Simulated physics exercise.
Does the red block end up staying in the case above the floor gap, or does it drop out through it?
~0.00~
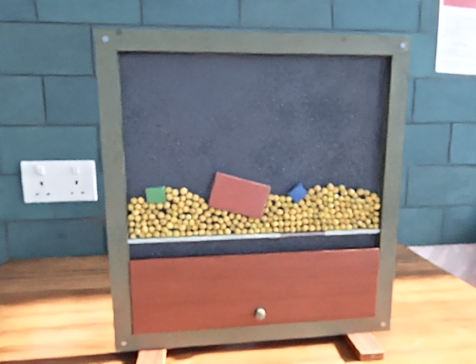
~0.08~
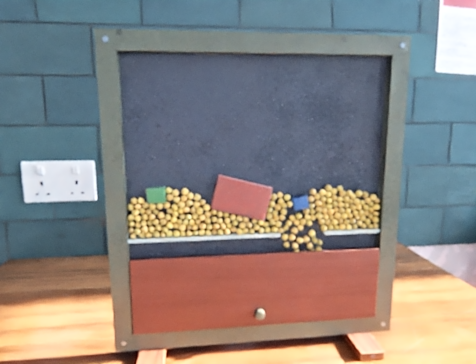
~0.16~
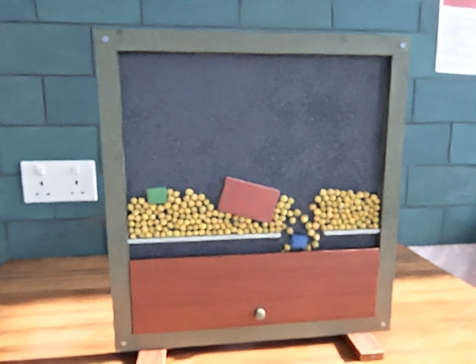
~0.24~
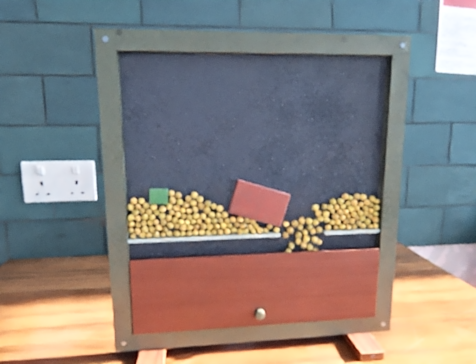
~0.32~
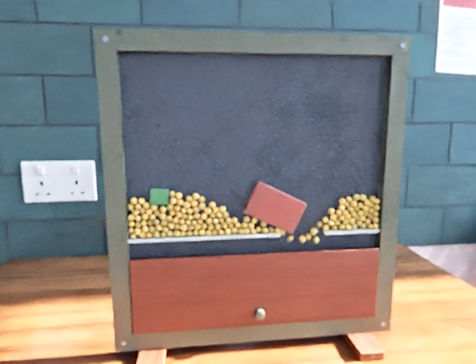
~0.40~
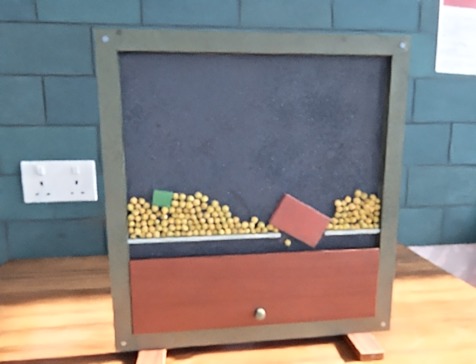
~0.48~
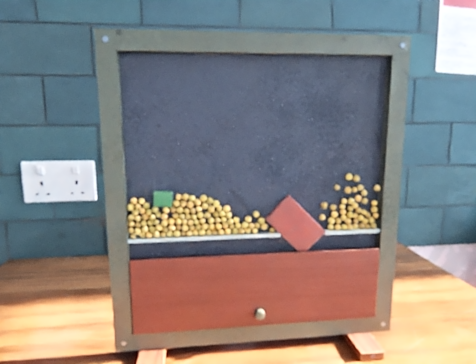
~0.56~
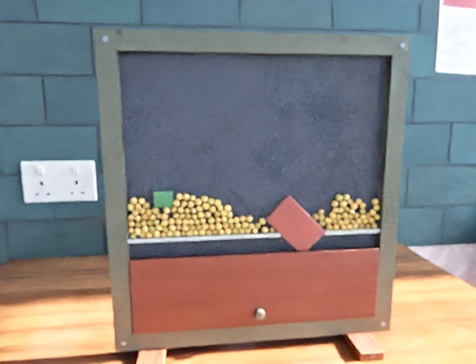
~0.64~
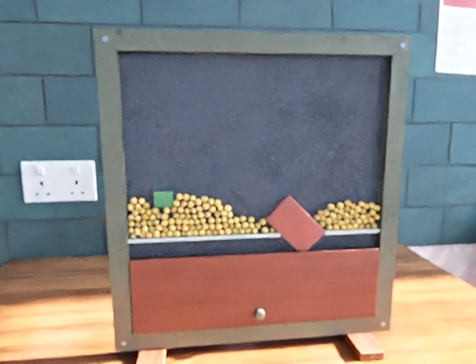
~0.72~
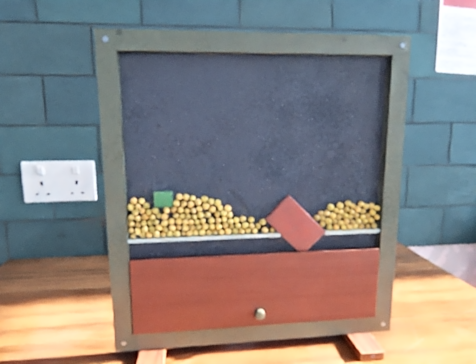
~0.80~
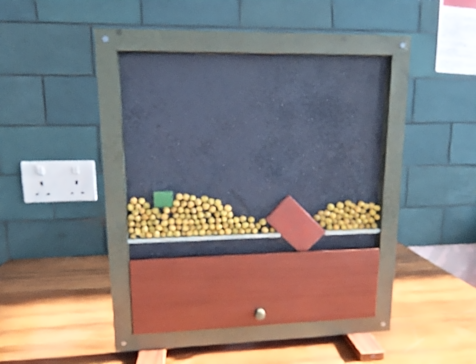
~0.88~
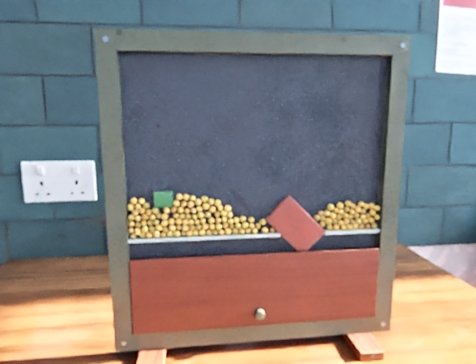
The red block stays in. It slides right, tilts and comes to rest wedged in the gap.
